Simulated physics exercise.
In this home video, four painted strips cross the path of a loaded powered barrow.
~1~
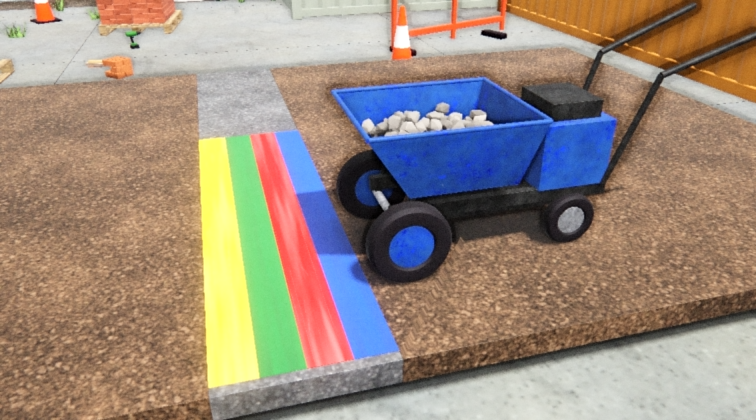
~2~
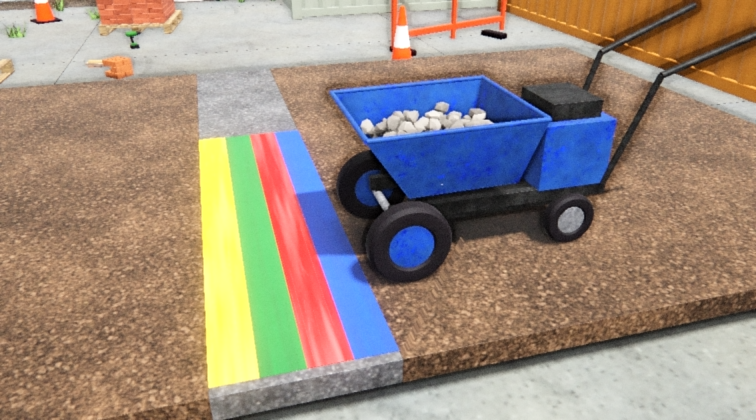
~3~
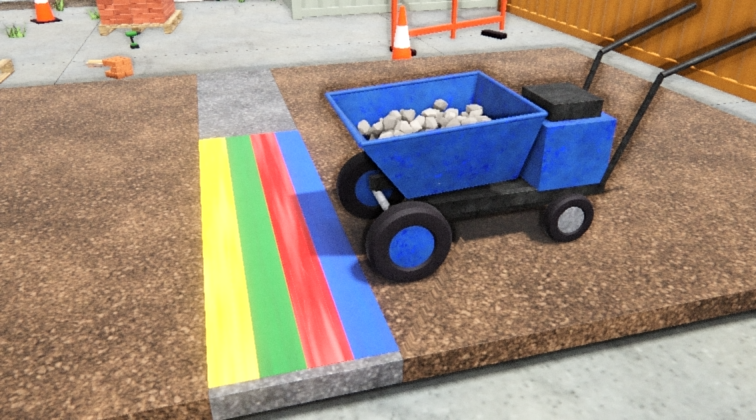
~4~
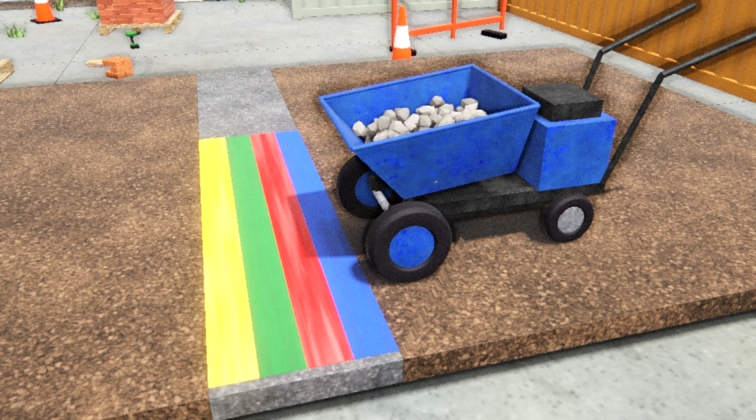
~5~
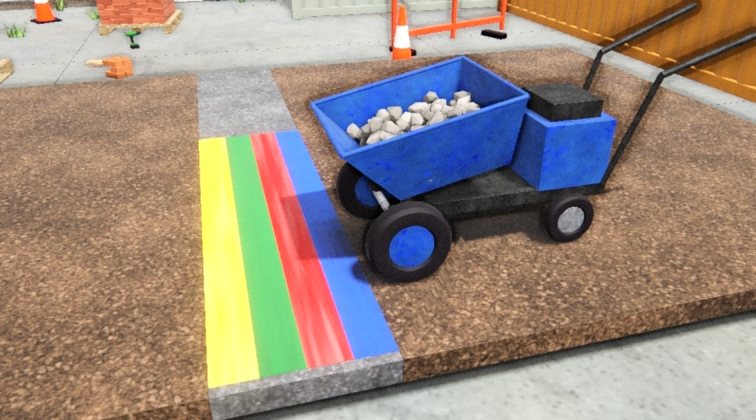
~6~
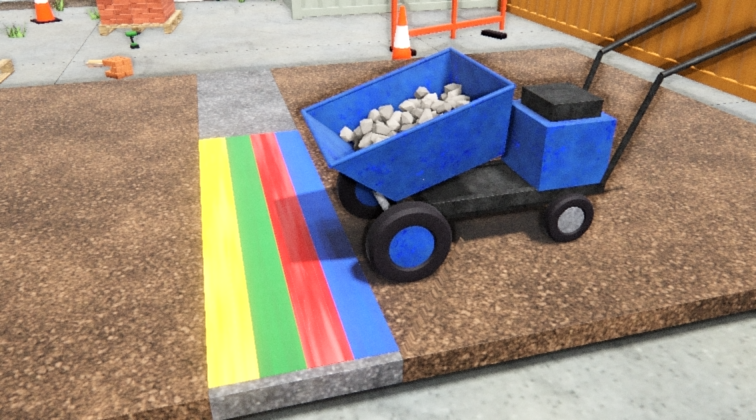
A blue powered barrow with dark handles and a skip of broken grey stones stands on brown ground in a work yard, seen from slightly above. Left of it lie four painted strips, yellow, green, red and blue from left to right, with orange cones and a barrier behind. The skip starts level and gradually tilts forward to the left, its rear rising, while the wheels and camera stay still.
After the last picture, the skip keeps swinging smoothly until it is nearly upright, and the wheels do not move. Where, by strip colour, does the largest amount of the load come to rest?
On the green strip.
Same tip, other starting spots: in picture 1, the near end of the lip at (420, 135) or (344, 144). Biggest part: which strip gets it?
Case 1 - the red one; case 2 - the yellow strip.
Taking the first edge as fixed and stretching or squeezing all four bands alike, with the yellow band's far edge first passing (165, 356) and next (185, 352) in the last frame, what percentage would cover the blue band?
Near 0 and 0 in a hundred.
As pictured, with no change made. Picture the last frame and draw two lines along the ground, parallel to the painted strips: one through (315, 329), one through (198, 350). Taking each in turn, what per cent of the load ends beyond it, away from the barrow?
First roughly 70 percent, then 10 percent.
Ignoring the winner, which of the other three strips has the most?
Next in line comes yellow.
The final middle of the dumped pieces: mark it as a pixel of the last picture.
Near pixel (246, 263).
Shortly afterwards, skip tipped steeply; the whole lot in the skip.
Next, skip tipped steeply; all but a few in the skip; only a few over the green strip.
Some moments later, skip tipped right over; near half in the skip; near a quarter over the green strip; near a quarter over the yellow strip; a little off the paint.
In the end, skip tipped right over; near a quarter in the skip; none at all over the blue strip; a little over the red strip; near a third over the green strip; near a quarter over the yellow strip; a little off the paint.
